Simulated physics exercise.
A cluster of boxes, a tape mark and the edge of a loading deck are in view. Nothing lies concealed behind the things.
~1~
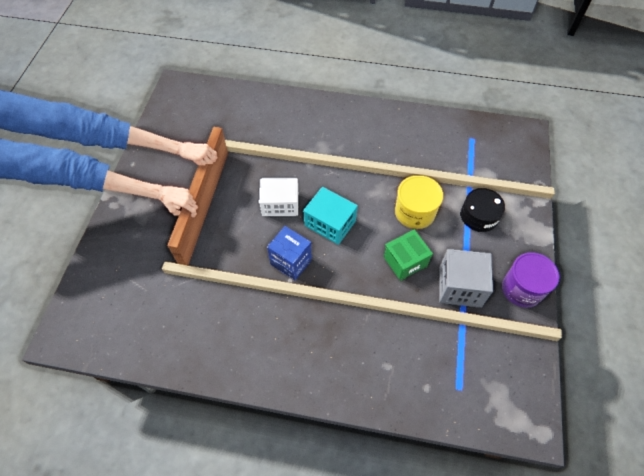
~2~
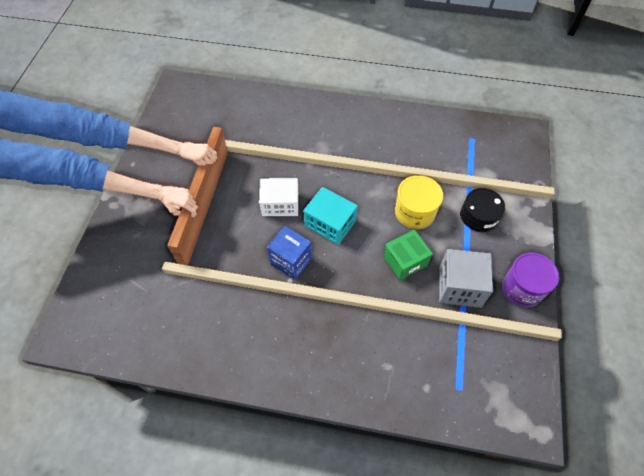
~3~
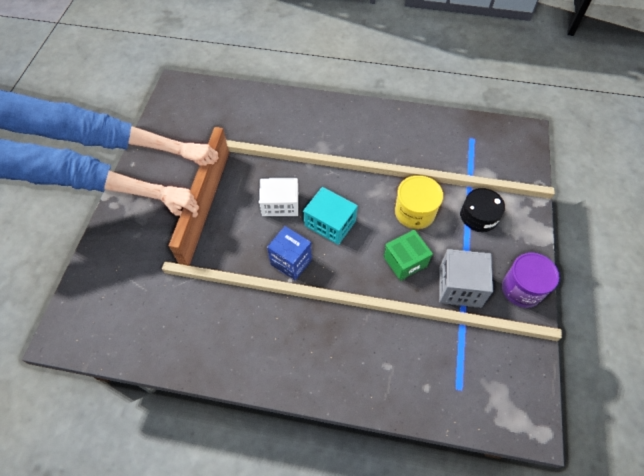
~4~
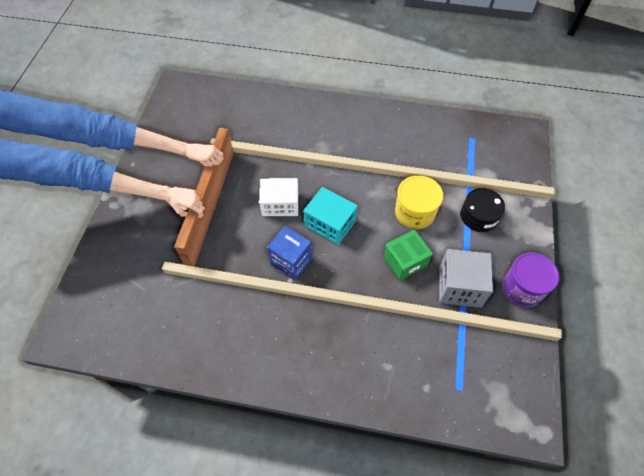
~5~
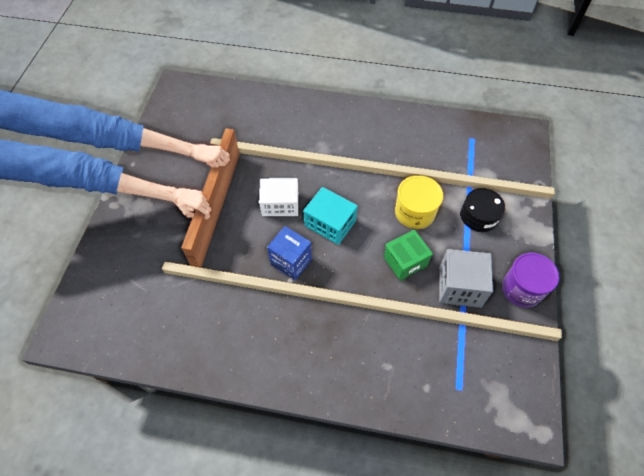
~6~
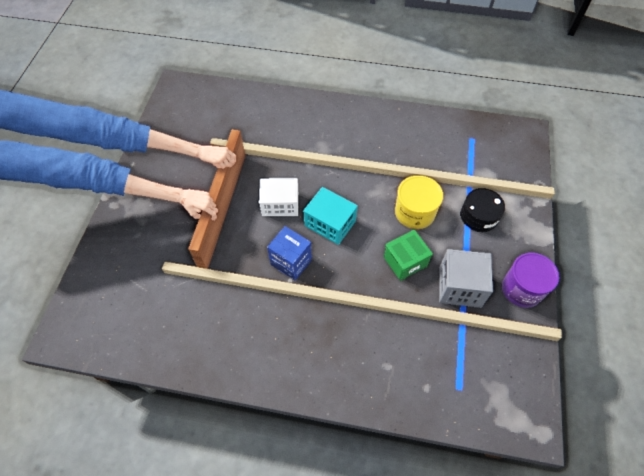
Two hands slide a wooden plank slightly right toward colourful boxes and cans, which stay still.
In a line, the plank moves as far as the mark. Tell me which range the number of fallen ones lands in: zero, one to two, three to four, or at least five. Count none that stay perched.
The range is one to two.
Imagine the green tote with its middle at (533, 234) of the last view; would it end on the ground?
Placed like that, it leaves the surface.
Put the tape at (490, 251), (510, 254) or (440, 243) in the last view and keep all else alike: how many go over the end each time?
2, 5, 1.
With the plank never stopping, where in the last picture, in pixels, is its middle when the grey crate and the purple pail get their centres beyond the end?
Grey crate over the end: About (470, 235). Purple pail over the end: About (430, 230).
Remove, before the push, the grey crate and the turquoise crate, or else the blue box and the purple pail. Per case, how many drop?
0 for the first case, 0 for the second.
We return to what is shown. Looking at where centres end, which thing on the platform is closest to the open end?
It's the grey crate.
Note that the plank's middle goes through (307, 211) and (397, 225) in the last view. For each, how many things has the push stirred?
The first number is 3, the next one 6.
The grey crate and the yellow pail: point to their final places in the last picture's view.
First object about (561, 298); second object about (493, 213).
Soon after, none off yet; purple pail at rest near (529, 281); black canister at rest near (482, 210); grey crate at rest near (465, 279).
In the end, the number that fall off is one or two; gone, purple pail.
